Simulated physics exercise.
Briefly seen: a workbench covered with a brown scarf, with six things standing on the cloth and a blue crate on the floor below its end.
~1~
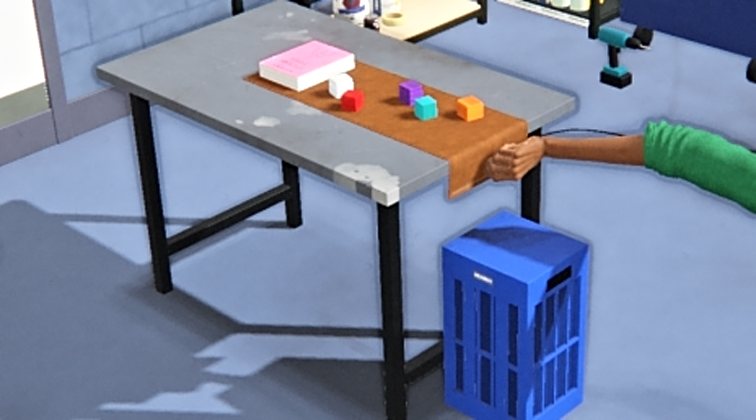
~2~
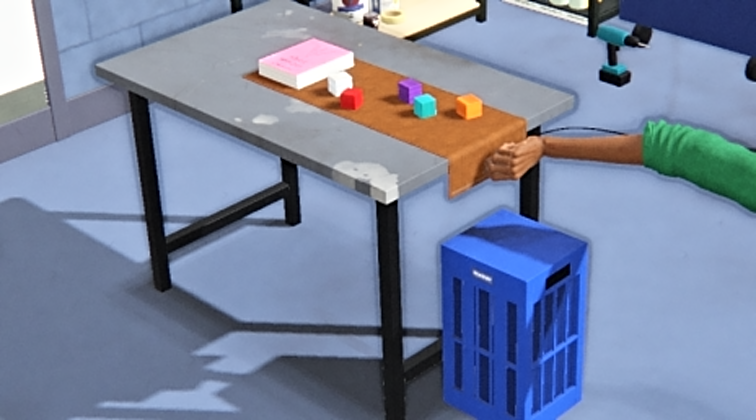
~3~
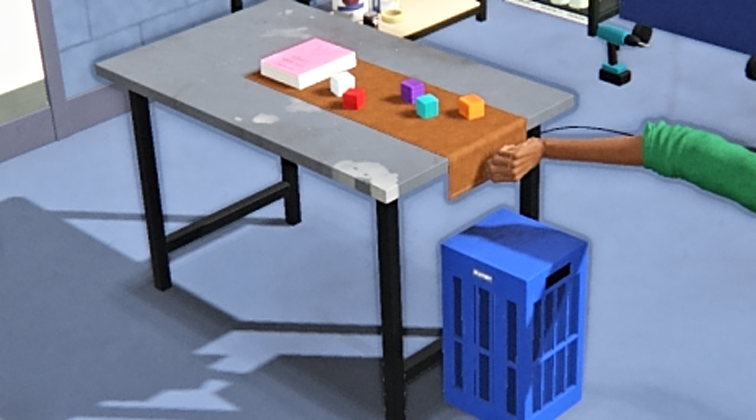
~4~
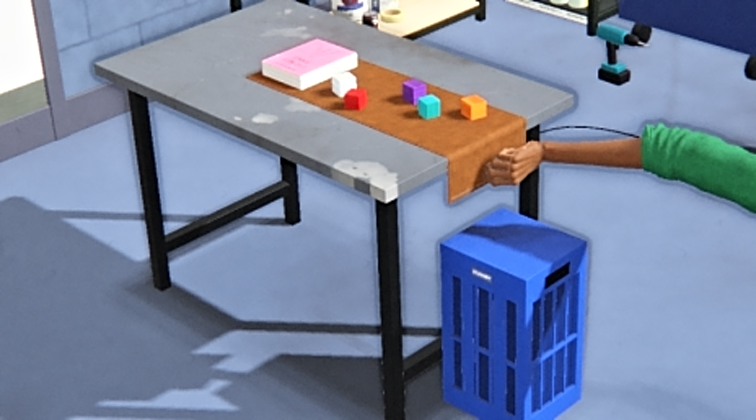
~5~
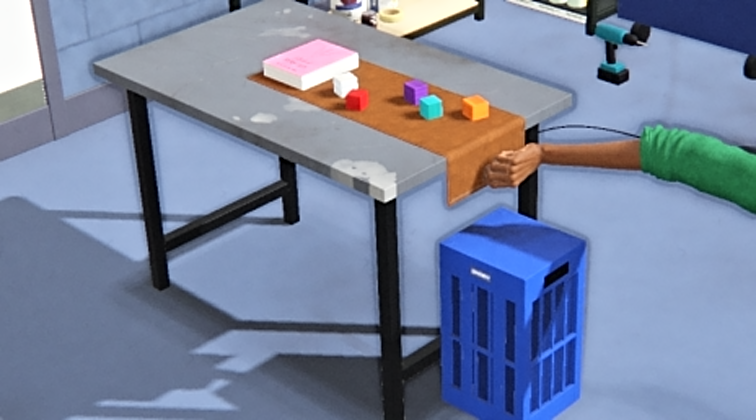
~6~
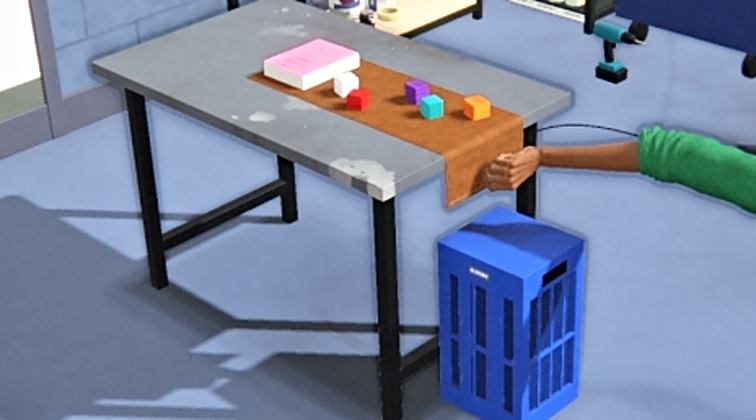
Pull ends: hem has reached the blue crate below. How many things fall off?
One item leaves the top.
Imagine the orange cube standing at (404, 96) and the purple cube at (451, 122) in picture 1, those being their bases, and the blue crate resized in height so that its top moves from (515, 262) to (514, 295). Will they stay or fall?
Result - the orange cube stays put, and the purple cube comes off.
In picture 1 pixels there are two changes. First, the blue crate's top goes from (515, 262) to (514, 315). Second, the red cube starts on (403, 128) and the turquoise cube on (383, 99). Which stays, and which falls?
Outcome for the red cube: It is lost. Outcome for the turquoise cube: It stays.
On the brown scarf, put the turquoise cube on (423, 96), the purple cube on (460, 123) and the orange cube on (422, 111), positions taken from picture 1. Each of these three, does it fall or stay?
Looks like the turquoise cube hangs in there, the purple cube ends up down, and the orange cube hangs in there.
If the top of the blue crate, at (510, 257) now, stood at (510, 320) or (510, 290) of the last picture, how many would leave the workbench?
The count: 3 and 2.
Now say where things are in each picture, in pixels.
In the first frame, hem (449, 199); orange cube (470, 101); turquoise cube (425, 100); purple cube (411, 85); red cube (352, 93); white cube (340, 78); top of the crate (514, 262).
In the second frame, hem (449, 199); orange cube (469, 99).
In the third frame, hem (449, 201); turquoise cube (427, 99).
In the fourth frame, hem (448, 203); purple cube (414, 84); top of the crate (513, 258).
In the fifth frame, hem (448, 207); red cube (356, 92).
In the sixth frame, hem (447, 209); orange cube (476, 100); turquoise cube (431, 100); purple cube (416, 84); red cube (357, 92); white cube (346, 77).
A little later, hem on the crate; all still up.
Next, hem on the crate; orange cube gone.
When it is over, hem on the crate; orange cube gone. It carries off one.
